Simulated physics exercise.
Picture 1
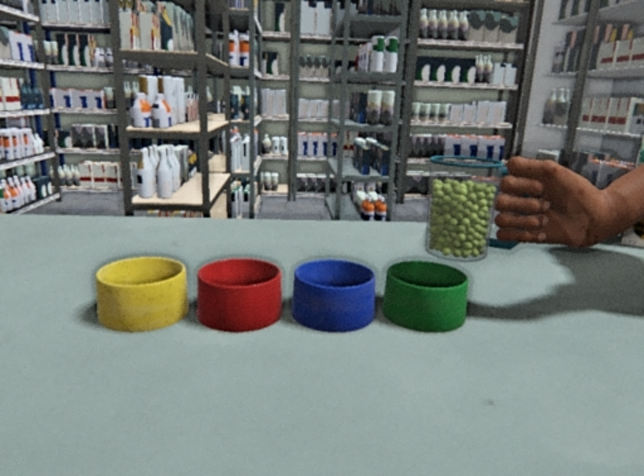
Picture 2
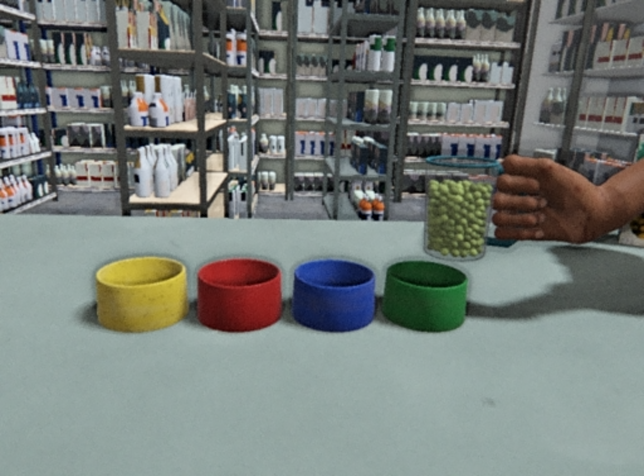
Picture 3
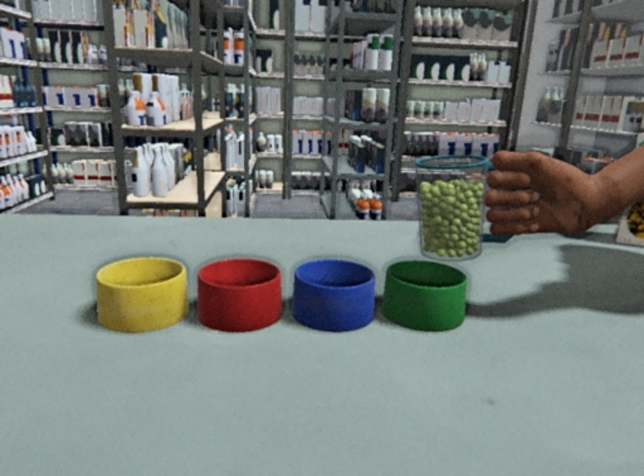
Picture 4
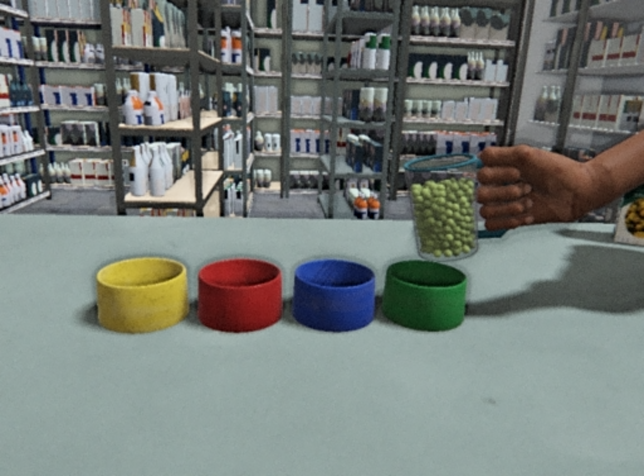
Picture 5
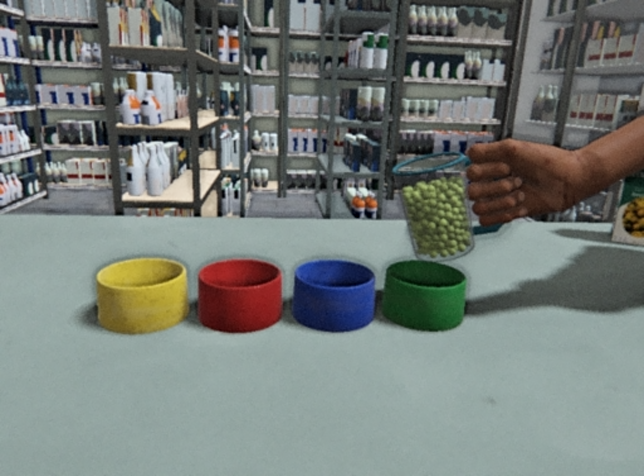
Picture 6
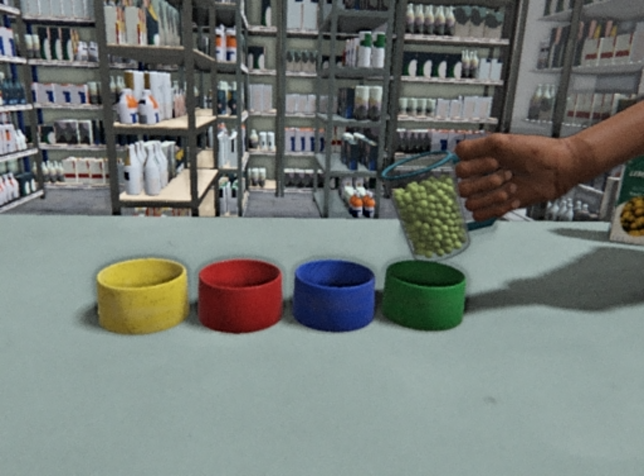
On a pale counter before shelves of bottles and boxes, a hand at the right holds a clear cup of green peas near a row of yellow, red, blue and green dishes. The hand moves the cup slightly left, gradually tilting it leftward above the green dish, with the peas still inside.
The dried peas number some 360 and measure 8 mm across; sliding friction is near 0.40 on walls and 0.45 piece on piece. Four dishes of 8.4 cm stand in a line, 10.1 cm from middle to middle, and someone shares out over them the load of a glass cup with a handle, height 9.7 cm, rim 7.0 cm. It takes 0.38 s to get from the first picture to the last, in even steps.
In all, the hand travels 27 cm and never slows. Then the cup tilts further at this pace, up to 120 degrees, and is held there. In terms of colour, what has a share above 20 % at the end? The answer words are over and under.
Red dish: Over. Blue dish: Under. Green dish: Under. Yellow dish: Under. Counter: Under.
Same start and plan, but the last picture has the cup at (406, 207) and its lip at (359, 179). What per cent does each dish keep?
Red 0; blue 0; green 0; yellow 100.
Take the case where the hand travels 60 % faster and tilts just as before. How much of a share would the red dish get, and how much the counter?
Shares - red 0, counter 0.
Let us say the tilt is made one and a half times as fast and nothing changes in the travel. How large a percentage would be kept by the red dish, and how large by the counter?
The red dish would get 40 and the counter 40.
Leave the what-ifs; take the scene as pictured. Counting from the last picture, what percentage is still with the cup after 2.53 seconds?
Approx. 0 % - an estimate.
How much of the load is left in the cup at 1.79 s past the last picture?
It works out to about 0 per cent of the load.
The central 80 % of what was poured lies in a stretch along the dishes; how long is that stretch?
The stretch is around 6 cm long.
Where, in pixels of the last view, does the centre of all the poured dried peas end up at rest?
Near (231, 292).
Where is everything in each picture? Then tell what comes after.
In the first frame, cup at (461, 208), tilt 0 degrees, lip at (433, 161), moved 0.0 cm; middle of the pieces at (457, 216); green dish at (427, 274); blue dish at (335, 273); red dish at (240, 272); yellow dish at (142, 271).
In the second frame, cup at (458, 208), tilt 2 degrees, lip at (428, 162), moved 0.3 cm; middle of the pieces at (455, 216).
In the third frame, cup at (451, 207), tilt 6 degrees, lip at (417, 165), moved 1.0 cm; middle of the pieces at (449, 216).
In the fourth frame, cup at (444, 207), tilt 12 degrees, lip at (406, 168), moved 1.7 cm; middle of the pieces at (442, 216).
In the fifth frame, cup at (436, 208), tilt 17 degrees, lip at (395, 173), moved 2.5 cm; middle of the pieces at (436, 216).
In the sixth frame, cup at (429, 207), tilt 22 degrees, lip at (384, 177), moved 3.3 cm; middle of the pieces at (429, 215); green dish at (425, 274); blue dish at (335, 274); red dish at (241, 274); yellow dish at (142, 273).
Then, 1.08 s after the last picture, tilt 96 degrees; cup holds 95 %, red 5 %.
Then, 1.79 s after the last picture, tilt 120 degrees; cup holds 0 %, red 90 %.
Then, 2.53 s after the last picture, tilt 120 degrees; cup holds 0 %, red 85 %.
In the end, red 85 %, blue 0 %, green 0 %, yellow 0 %, counter 15 %.
